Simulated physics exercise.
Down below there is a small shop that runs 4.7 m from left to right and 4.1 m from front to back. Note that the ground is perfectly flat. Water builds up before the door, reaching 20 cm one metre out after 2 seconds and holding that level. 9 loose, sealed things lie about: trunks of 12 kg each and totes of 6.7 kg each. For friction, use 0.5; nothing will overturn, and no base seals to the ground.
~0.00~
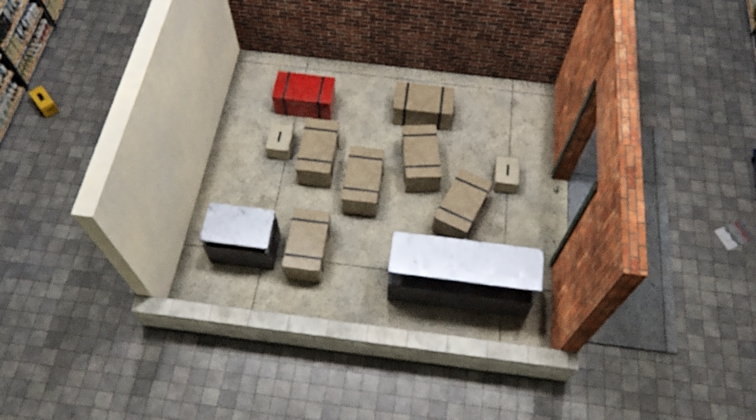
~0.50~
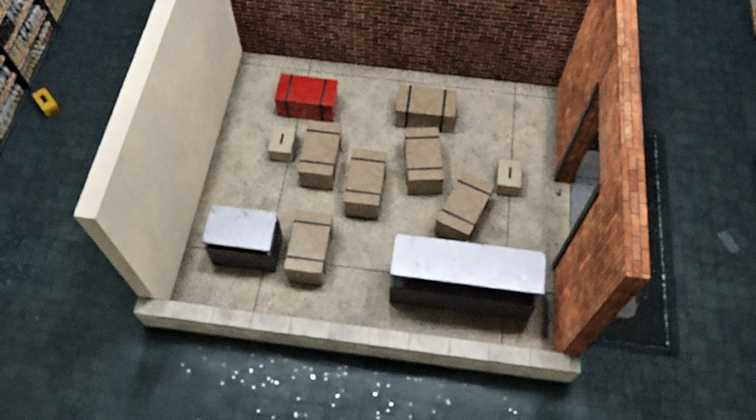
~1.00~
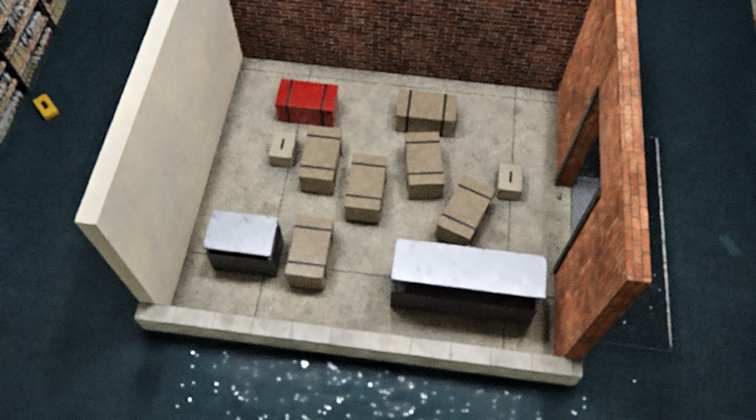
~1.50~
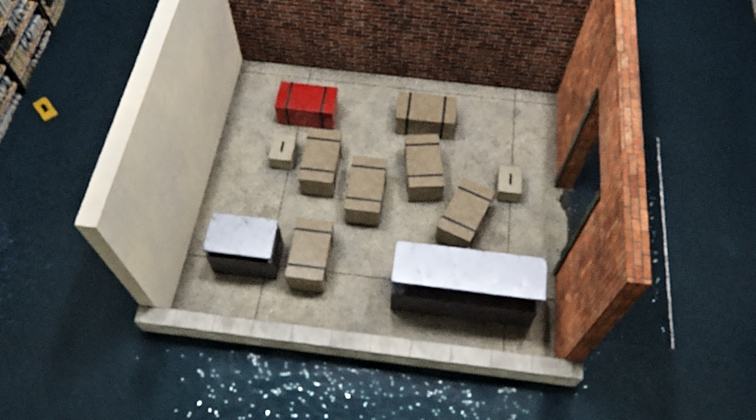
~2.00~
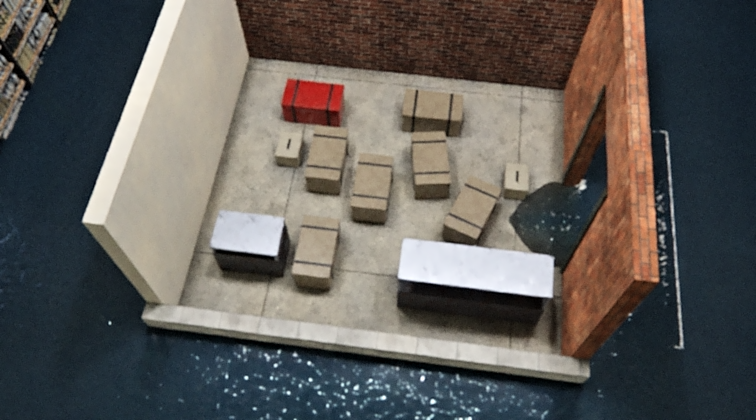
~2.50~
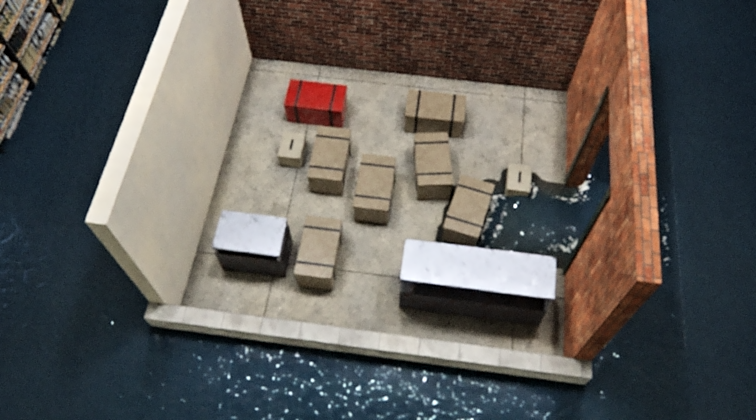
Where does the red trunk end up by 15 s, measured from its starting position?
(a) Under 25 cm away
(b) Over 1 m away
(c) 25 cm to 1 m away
25 cm to 1 m away (c).
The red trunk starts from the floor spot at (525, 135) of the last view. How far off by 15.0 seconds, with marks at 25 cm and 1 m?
Looks like it is swept a long way.
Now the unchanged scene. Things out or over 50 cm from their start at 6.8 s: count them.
I make it 8.
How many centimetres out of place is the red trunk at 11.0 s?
I'd put it at around 60 cm.
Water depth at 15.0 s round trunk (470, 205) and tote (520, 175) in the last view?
First about 14 cm, second about 7 cm.
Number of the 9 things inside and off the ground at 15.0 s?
I'd say 9 of them.
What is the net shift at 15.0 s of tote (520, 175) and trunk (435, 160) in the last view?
They've ended up 120 cm and 80 cm away, in that order.
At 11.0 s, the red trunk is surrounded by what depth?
Somewhere close to 12 cm.
After 3.5 s the red trunk is near (316, 95), 0.0 m from its start, aground; 1 afloat.
After 6.8 s the red trunk is near (272, 61), 0.8 m from its start, afloat; 7 afloat.
After 11.0 s the red trunk is near (292, 61), 0.6 m from its start, afloat; 8 afloat.
After 15.0 s the red trunk is near (299, 65), 0.5 m from its start, afloat; 9 afloat.
